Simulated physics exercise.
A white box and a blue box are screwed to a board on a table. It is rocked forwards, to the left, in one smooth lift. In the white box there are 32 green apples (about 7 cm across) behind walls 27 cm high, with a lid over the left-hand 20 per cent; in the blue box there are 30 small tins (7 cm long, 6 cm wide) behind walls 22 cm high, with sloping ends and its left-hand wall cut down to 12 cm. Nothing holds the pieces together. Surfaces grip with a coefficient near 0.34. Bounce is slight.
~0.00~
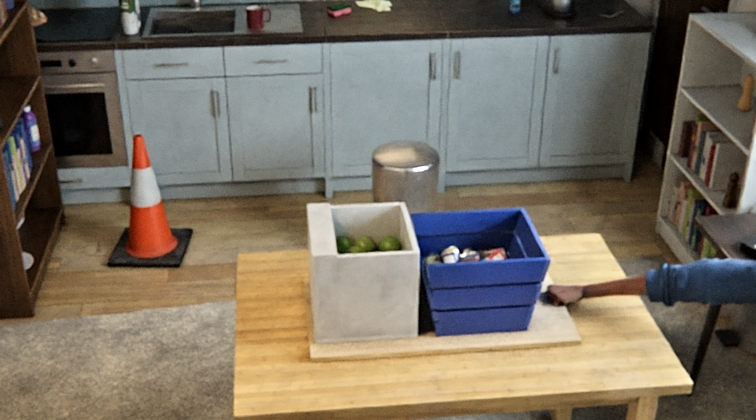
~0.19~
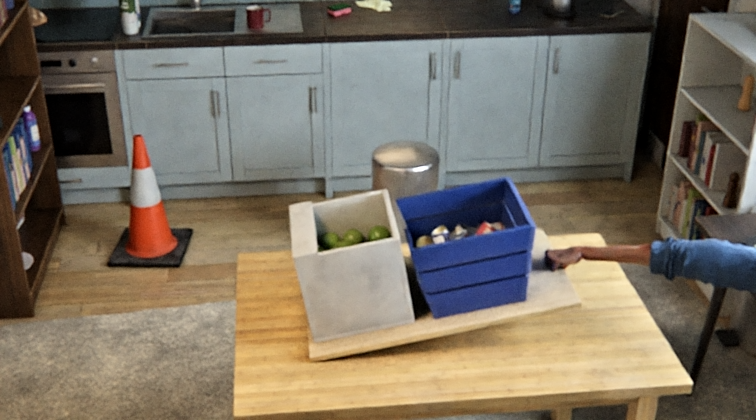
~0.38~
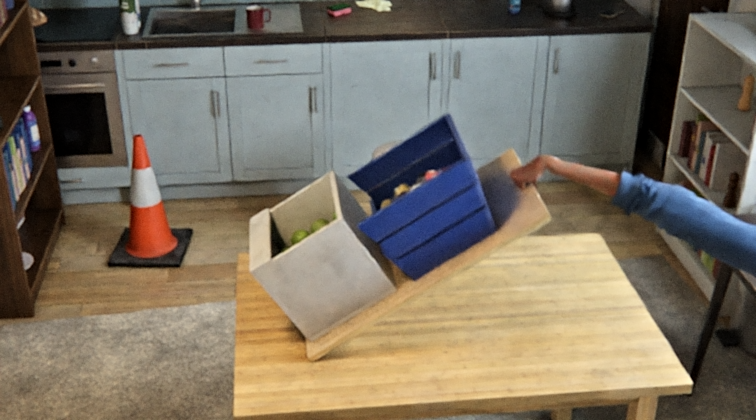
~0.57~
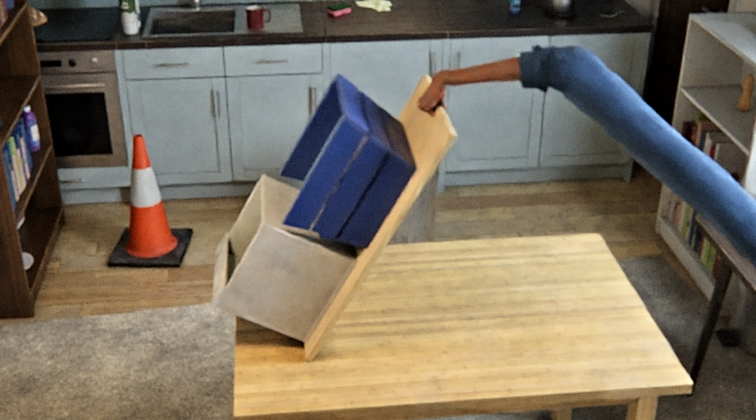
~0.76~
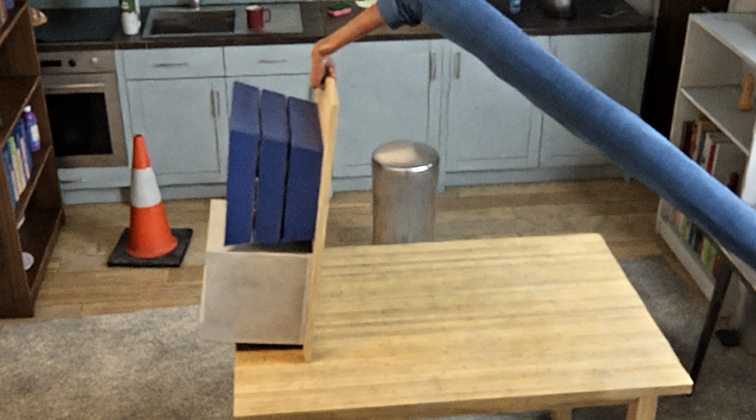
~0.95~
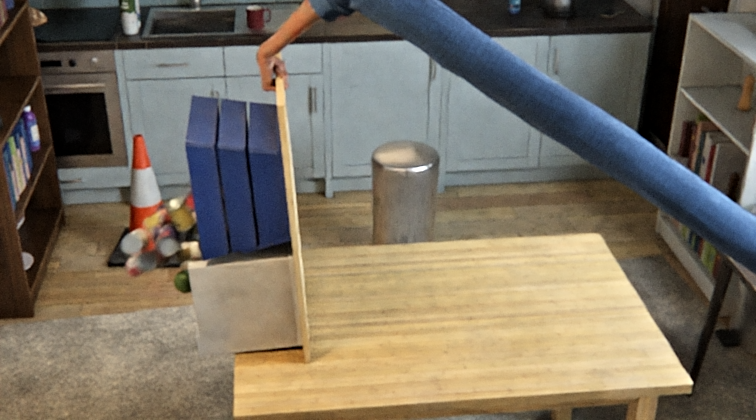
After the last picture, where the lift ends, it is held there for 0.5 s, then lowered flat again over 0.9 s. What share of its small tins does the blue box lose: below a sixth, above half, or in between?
It sheds over half of them.
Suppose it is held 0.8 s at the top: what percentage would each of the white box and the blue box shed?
Then white box 20, blue box 90 per cent.
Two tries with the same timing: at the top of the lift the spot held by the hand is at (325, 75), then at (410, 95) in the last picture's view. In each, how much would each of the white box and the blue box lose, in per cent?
White box 10 then 0, blue box 50 then 0 per cent.
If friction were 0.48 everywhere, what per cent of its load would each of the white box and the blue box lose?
In that case white box 10, blue box 80 per cent.
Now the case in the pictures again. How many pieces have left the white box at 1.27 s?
Out by then, roughly: White box 5.
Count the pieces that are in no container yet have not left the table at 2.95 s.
Some 0 pieces.
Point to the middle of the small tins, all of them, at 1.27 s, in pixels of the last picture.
Around (121, 355).
After 1.27 s, tilt 93°; 5 of 32 out of the white box and 24 of 30 out of the blue box.
After 1.67 s, tilt 79°; 7 of 32 out of the white box and 28 of 30 out of the blue box.
After 2.23 s, tilt 5°; 7 of 32 out of the white box and 28 of 30 out of the blue box.
Outcome (at 2.95 s), 7 of 32 out of the white box and 28 of 30 out of the blue box. Asked share, 28 of 30, 93 per cent.
